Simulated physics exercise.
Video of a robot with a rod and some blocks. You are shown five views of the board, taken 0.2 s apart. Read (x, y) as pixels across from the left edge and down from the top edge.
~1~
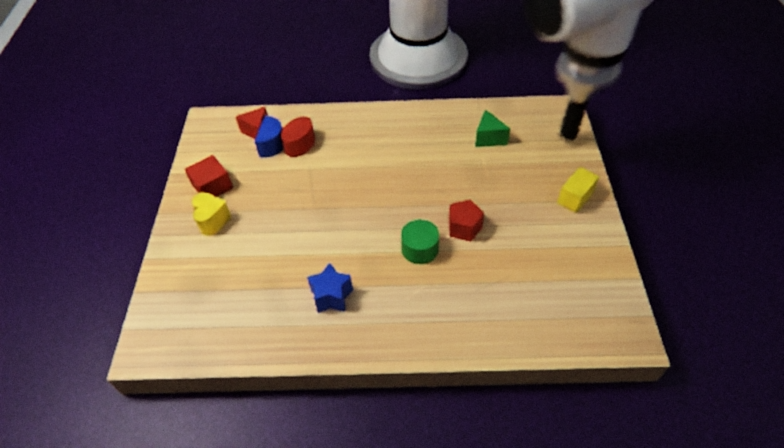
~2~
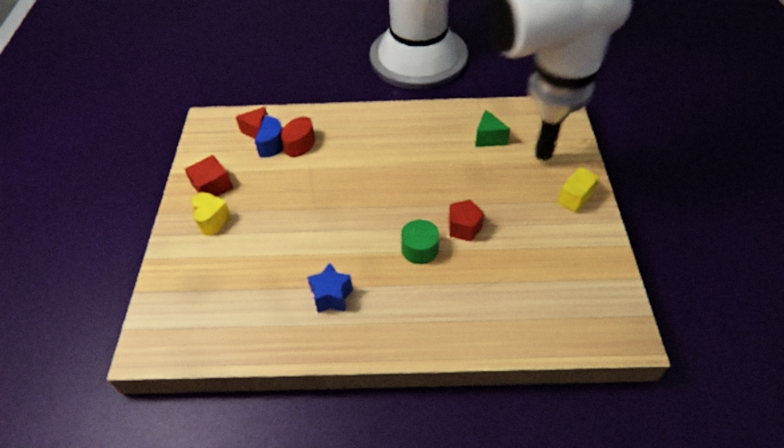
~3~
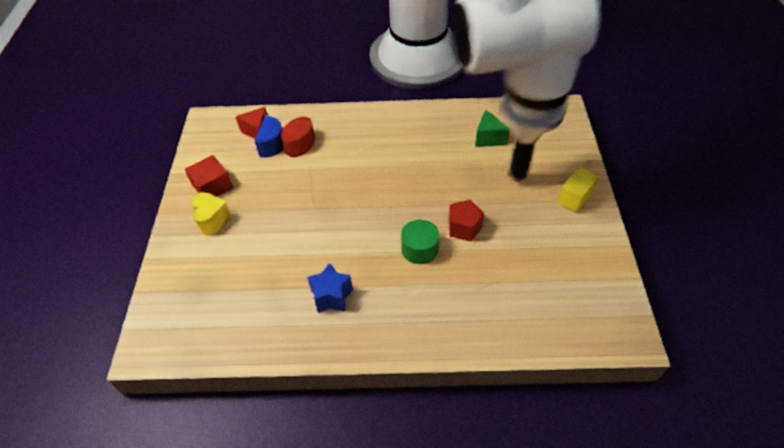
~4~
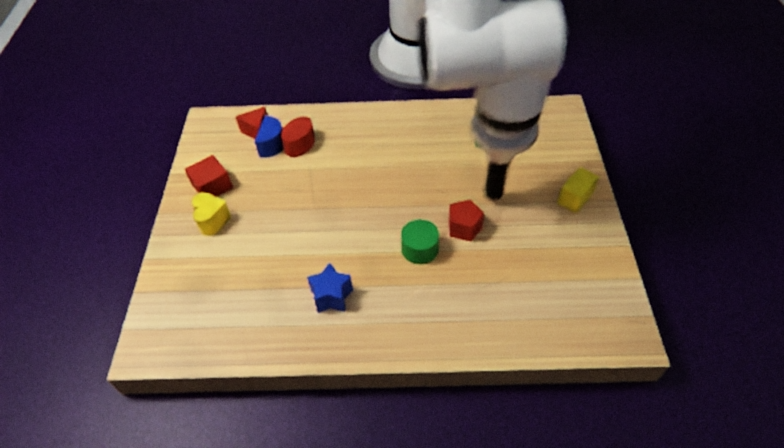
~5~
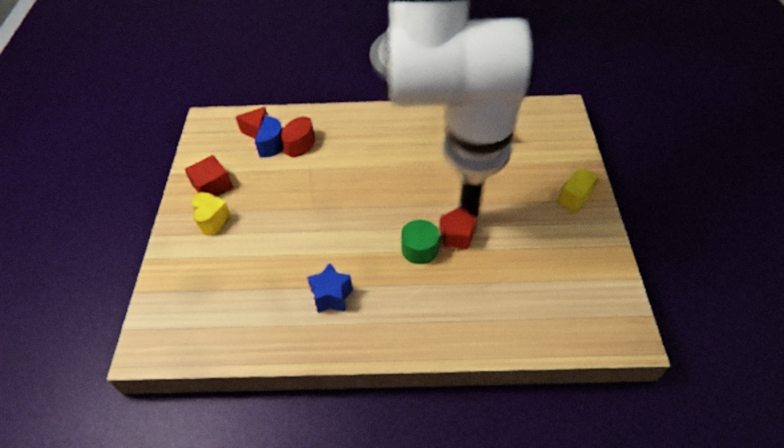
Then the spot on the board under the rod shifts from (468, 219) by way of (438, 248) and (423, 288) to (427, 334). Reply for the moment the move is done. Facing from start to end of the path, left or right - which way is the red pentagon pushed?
Facing from start to end, it shifts left.
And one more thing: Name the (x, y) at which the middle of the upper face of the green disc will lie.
Expect it around (397, 249).
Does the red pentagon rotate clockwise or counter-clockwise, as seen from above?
It twists against the clock when seen from above.
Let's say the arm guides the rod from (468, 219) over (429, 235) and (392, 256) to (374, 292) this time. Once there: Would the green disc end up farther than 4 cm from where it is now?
In short: Yes.
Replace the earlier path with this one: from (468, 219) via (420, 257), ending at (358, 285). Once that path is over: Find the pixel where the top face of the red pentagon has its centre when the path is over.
I'd place it at (439, 260), taking the centre of its top.
On the path given first. One third of the way, rod at (438, 242); green disc at (404, 245); red pentagon at (439, 256), turned 45° anticlockwise.
Two thirds of the way, rod at (423, 282); green disc at (397, 249); red pentagon at (438, 296), turned 85° anticlockwise.
At the end, rod at (427, 329); green disc at (397, 249); red pentagon at (457, 328), turned 125° anticlockwise.
